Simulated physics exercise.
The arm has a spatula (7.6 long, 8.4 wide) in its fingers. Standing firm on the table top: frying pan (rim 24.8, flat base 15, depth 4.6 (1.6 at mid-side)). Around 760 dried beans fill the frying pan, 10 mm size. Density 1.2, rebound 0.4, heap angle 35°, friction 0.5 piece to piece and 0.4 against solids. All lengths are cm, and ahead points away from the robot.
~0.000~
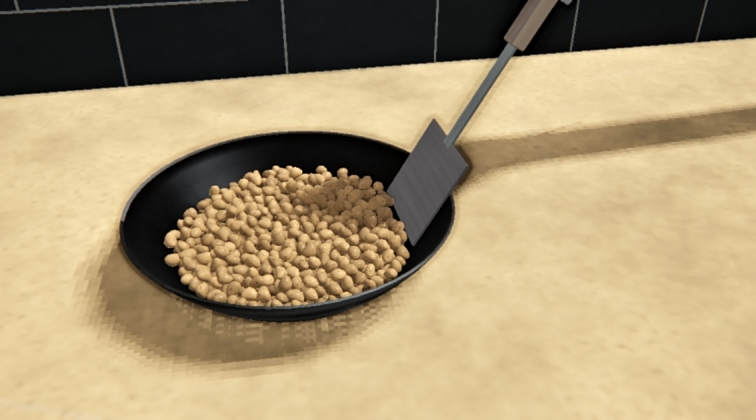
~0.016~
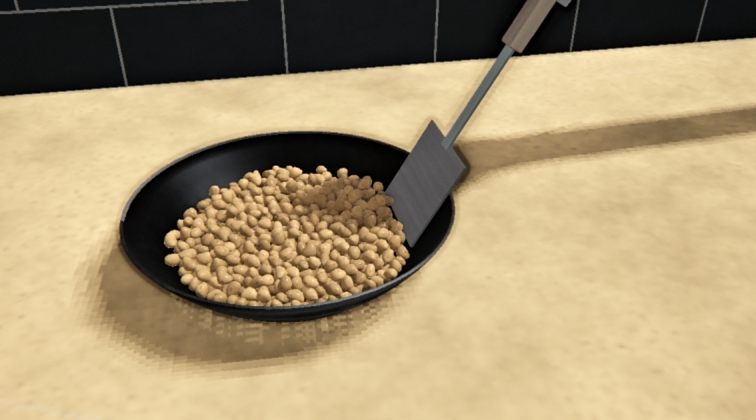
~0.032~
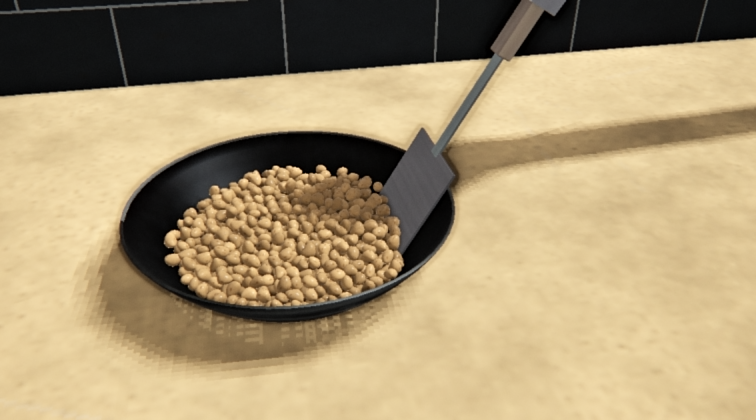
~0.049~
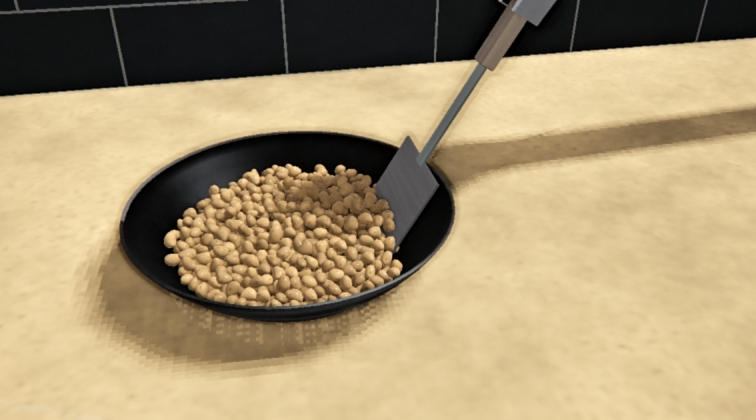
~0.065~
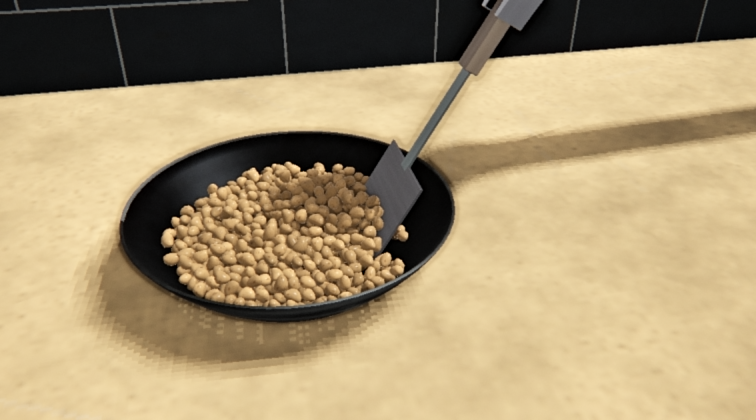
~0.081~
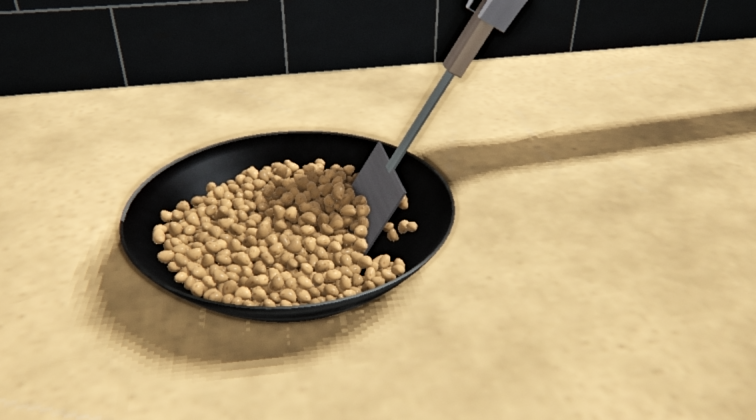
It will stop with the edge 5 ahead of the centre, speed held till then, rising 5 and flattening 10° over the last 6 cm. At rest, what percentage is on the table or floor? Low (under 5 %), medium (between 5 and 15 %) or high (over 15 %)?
Answer: Medium; between 5 and 15 % of the dried beans finish on the table or floor.
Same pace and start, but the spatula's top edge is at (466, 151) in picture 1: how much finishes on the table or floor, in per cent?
About 10 per cent.
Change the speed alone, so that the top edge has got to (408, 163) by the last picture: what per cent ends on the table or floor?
About 0 per cent.
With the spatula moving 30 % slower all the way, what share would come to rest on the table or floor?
Then about 0 per cent.
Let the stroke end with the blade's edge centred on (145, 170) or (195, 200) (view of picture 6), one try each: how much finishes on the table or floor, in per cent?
About 40 and 25 per cent.
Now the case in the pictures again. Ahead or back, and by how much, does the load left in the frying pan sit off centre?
Some 4.0 cm ahead.
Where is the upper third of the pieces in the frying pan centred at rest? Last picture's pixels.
Around (192, 227).
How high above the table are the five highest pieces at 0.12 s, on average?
About 6 cm.
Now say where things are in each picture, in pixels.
The first picture shows the spatula top edge at (450, 141), sloping 59°; upper third of the load around (293, 224), from x 170 to 400, top at y 170; 763 in the frying pan.
The second picture shows the spatula top edge at (448, 142), sloping 59°; upper third of the load around (293, 223), from x 170 to 400, top at y 170.
The third picture shows the spatula top edge at (438, 150), sloping 59°; upper third of the load around (293, 223), from x 170 to 395, top at y 170.
The fourth picture shows the spatula top edge at (422, 159), sloping 59°; upper third of the load around (296, 219), from x 170 to 395, top at y 170.
The fifth picture shows the spatula top edge at (407, 163), sloping 59°; upper third of the load around (295, 217), from x 165 to 400, top at y 165.
The sixth picture shows the spatula top edge at (392, 165), sloping 59°; upper third of the load around (288, 216), from x 160 to 410, top at y 165; 763 in the frying pan.
After 0.12 s, sloping 58°, highest piece 7 above the table; 763 in the frying pan.
After 0.16 s, sloping 54°, highest piece 7 above the table; 762 in the frying pan, 1 on the blade or in flight.
After 0.38 s, sloping 49°, highest piece 6 above the table; 683 in the frying pan, 67 on the table or floor, 13 on the blade or in flight.
After 1.43 s, sloping 49°, highest piece 6 above the table; 683 in the frying pan, 80 on the table or floor.
In the end, 683 in the frying pan, 80 on the table or floor. That is 10 % on the table or floor.
